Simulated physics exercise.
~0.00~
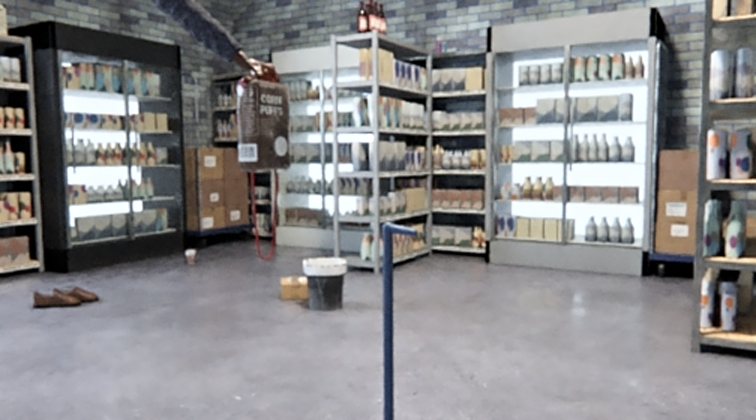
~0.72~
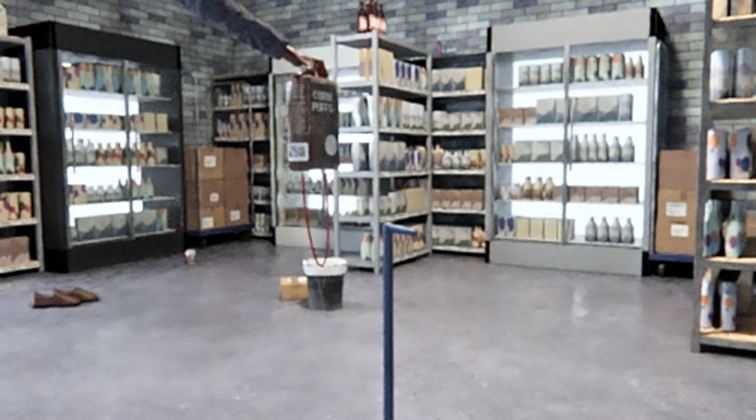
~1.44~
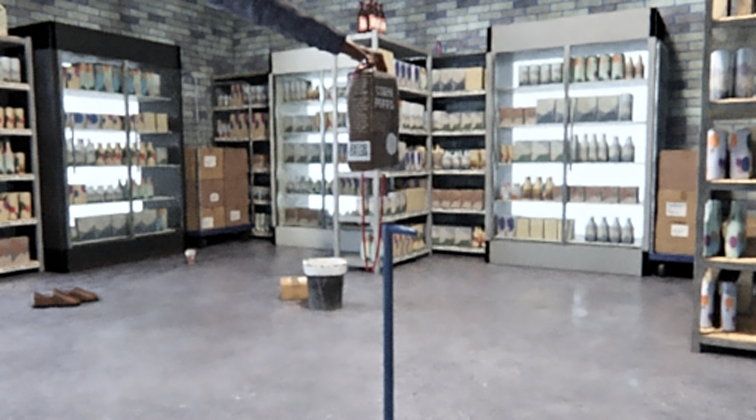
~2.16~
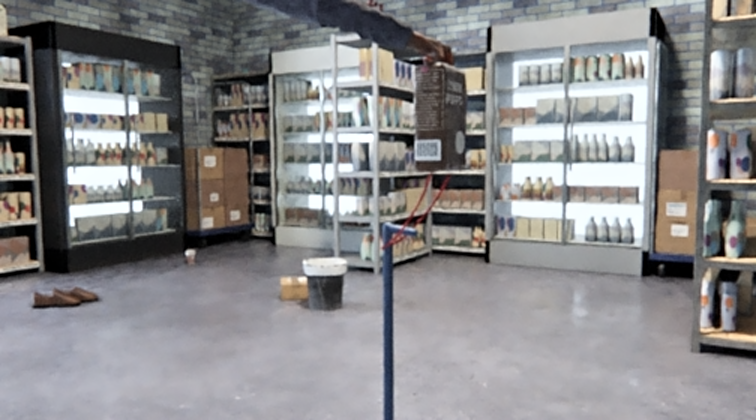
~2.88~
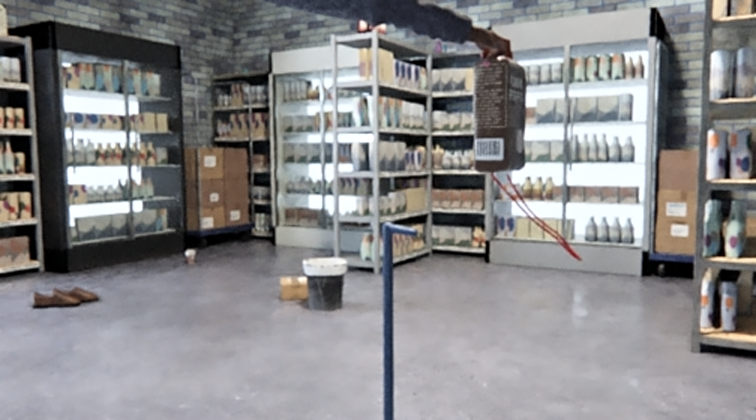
A storeroom or shop with grey brick walls and a smooth grey floor is seen from a still, level viewpoint, with lit cabinets and stocked shelves along the back. A dark bucket with a pale rim, a small box and brown shoes rest on the floor behind a short blue post with a bar on top. A dark arm holds up a brown sack with a red loop dangling beneath it. The arm carries the sack rightward, upright, until it is above the post, the loop hanging near the bar. The loop trails away freely, and the sack ends past the post, still held aloft.
